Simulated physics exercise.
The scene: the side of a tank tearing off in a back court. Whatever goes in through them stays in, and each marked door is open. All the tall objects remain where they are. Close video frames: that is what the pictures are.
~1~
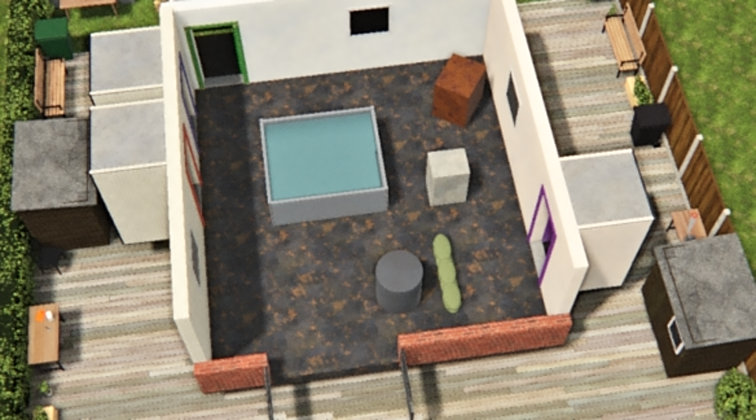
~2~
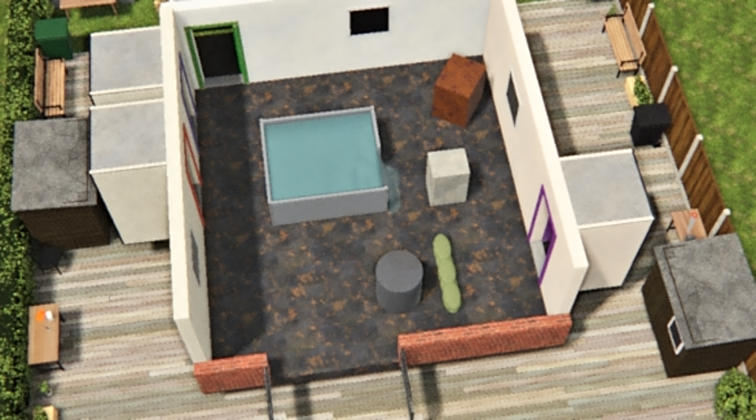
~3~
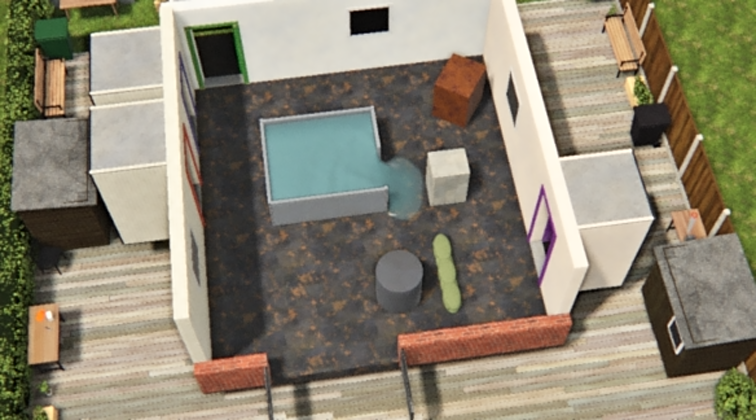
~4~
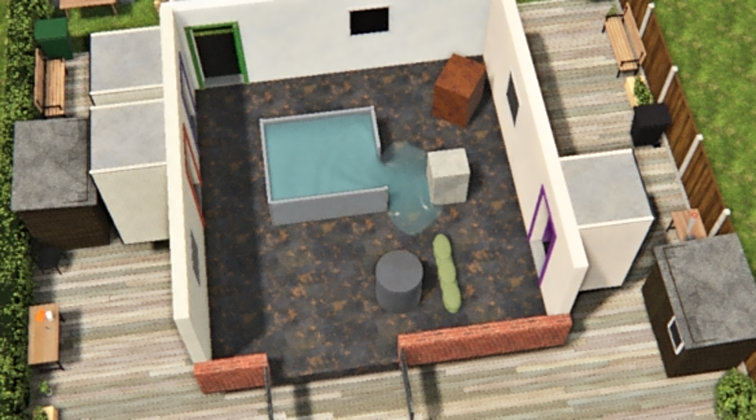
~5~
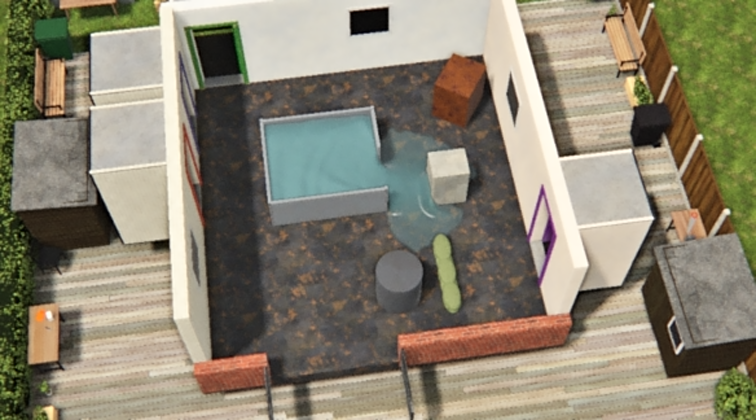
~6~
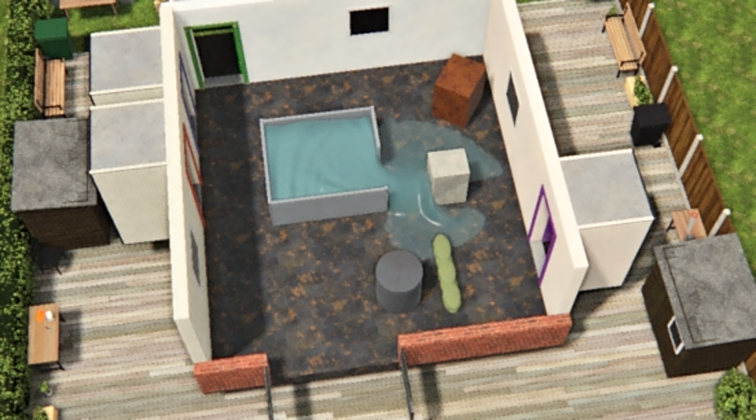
The clip shows a walled court with an open tank of water, first still, then pouring from its right side, the water spreading across the dark floor around a pale block and reaching a green, lumpy object.
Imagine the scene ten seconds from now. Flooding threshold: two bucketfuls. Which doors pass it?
The red door does not pass it; the green door passes it; the purple door passes it; the blue door does not pass it.
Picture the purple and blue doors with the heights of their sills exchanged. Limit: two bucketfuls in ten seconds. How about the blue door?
Then blue door exceeds the limit.
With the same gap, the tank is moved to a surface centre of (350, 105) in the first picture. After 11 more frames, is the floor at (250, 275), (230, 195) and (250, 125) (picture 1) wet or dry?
One after the other: Untouched, untouched, untouched.
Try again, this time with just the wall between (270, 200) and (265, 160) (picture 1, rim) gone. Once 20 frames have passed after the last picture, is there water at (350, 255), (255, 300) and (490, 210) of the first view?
Taking the points in order: Unwetted, swamped and unwetted.
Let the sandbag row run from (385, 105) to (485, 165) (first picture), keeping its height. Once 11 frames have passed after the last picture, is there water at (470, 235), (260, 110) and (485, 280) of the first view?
Taking the spots in turn: Submerged, untouched and submerged.
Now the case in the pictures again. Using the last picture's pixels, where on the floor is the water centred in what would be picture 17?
Centre of the water: Near (372, 182).
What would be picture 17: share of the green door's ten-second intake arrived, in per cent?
My figure is 0 in a hundred.
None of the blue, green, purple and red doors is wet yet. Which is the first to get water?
Looks like the purple door.
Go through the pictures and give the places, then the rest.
The first picture shows the open tank at (323, 156) is whole and still.
In the second picture, water pours out at (381, 181) and has run to (390, 212).
In the third picture, water pours out at (381, 183) and has run to (417, 172).
In the fourth picture, water pours out at (381, 184) and has run to a hidden place.
In the fifth picture, water pours out at (381, 183) and has run to (470, 168).
In the sixth picture, water pours out at (381, 183) and has run to (499, 171).
A moment on, water covers 25 % of the floor; the red door not reached, the green door not reached, the purple door wet at the sill, nothing in, the blue door not reached.
Next, water covers 35 % of the floor; the red door not reached, the green door not reached, the purple door over two buckets in, the blue door not reached.
Then, water covers 55 % of the floor; the red door not reached, the green door not reached, the purple door far over two buckets in, the blue door not reached.
Later, water covers 85 % of the floor; the red door not reached, the green door wet at the sill, nothing in, the purple door far over two buckets in, the blue door wet at the sill, nothing in.
In the end, water covers 95 % of the floor; the red door wet at the sill, nothing in, the green door over two buckets in, the purple door far over two buckets in, the blue door under two buckets in.
